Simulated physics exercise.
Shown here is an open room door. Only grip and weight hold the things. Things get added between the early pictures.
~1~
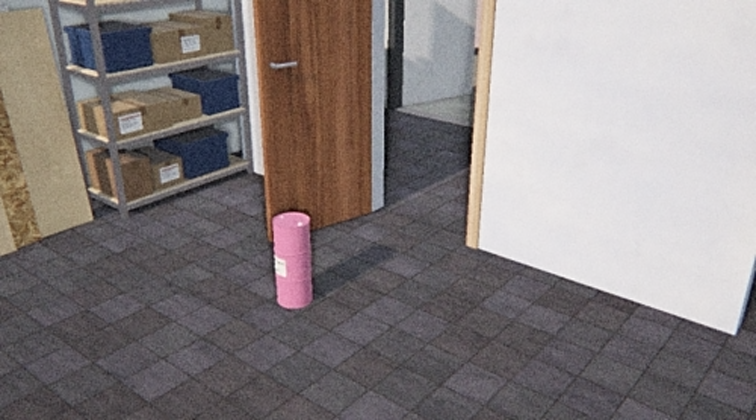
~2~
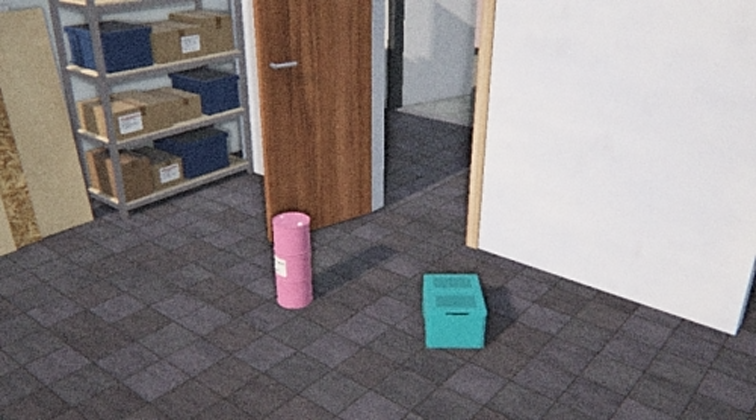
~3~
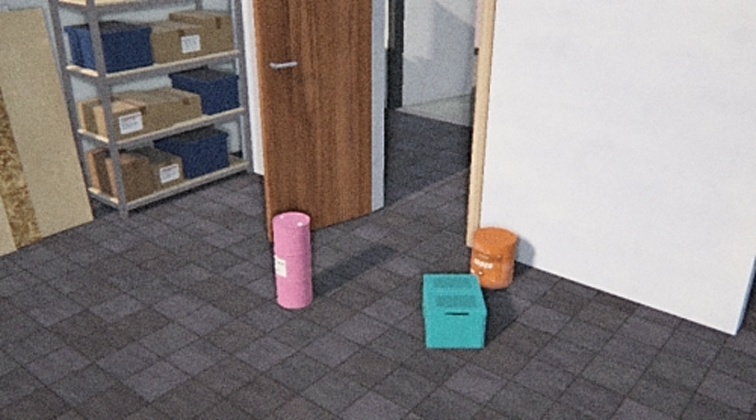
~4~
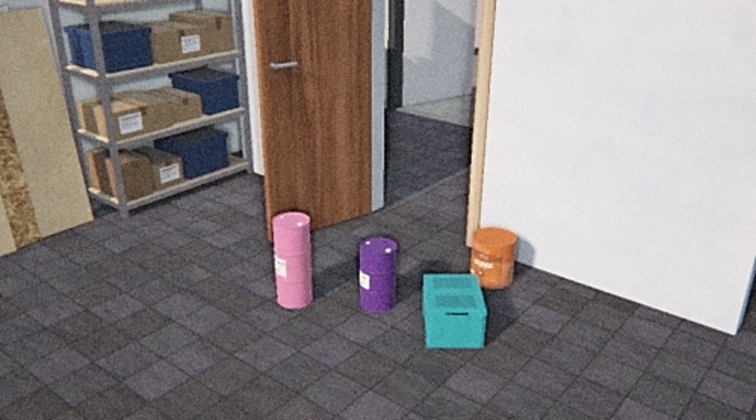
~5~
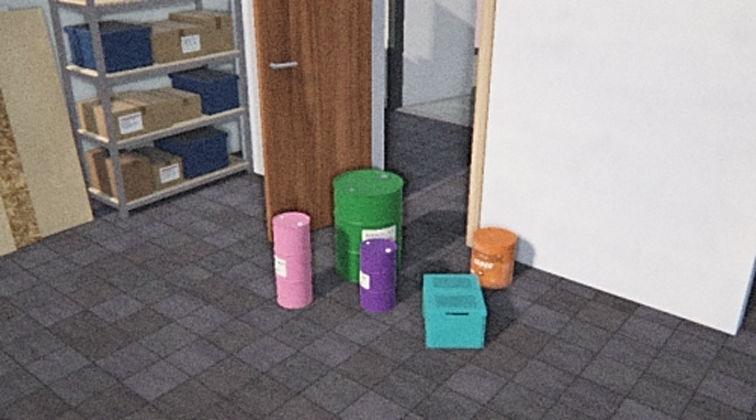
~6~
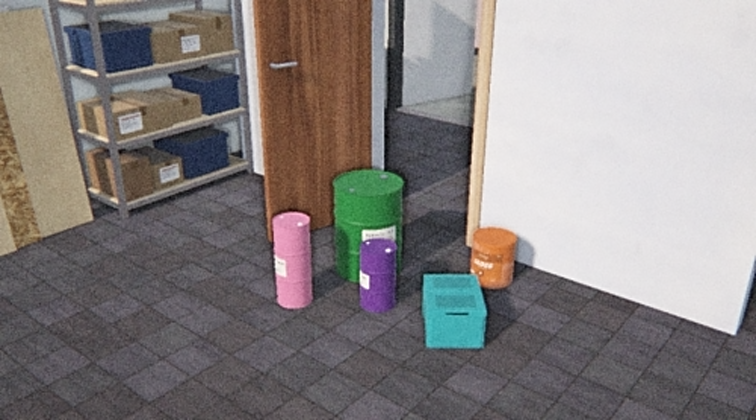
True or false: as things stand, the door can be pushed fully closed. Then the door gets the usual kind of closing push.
False.
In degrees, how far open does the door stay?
Around 65 degrees.
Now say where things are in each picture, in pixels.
Door wide open and still, in the first frame.
Door wide open and still; turquoise tote (453, 311), in the second frame.
Door wide open and still; orange pail (493, 258); pink canister (293, 261), in the third frame.
Door wide open and still; turquoise tote (453, 311); purple canister (378, 275), in the fourth frame.
Door wide open and still; orange pail (493, 258); pink canister (293, 261), in the fifth frame.
Door wide open and still; green drum (368, 226); turquoise tote (453, 311), in the sixth frame.
Then, 0.50 s on from there, open by 92°.
Then, 0.80 s on from there, open by 75°.
In the end, open by 67°; all 5 unmoved. At the end, from the last picture's camera, green drum near (370, 226).
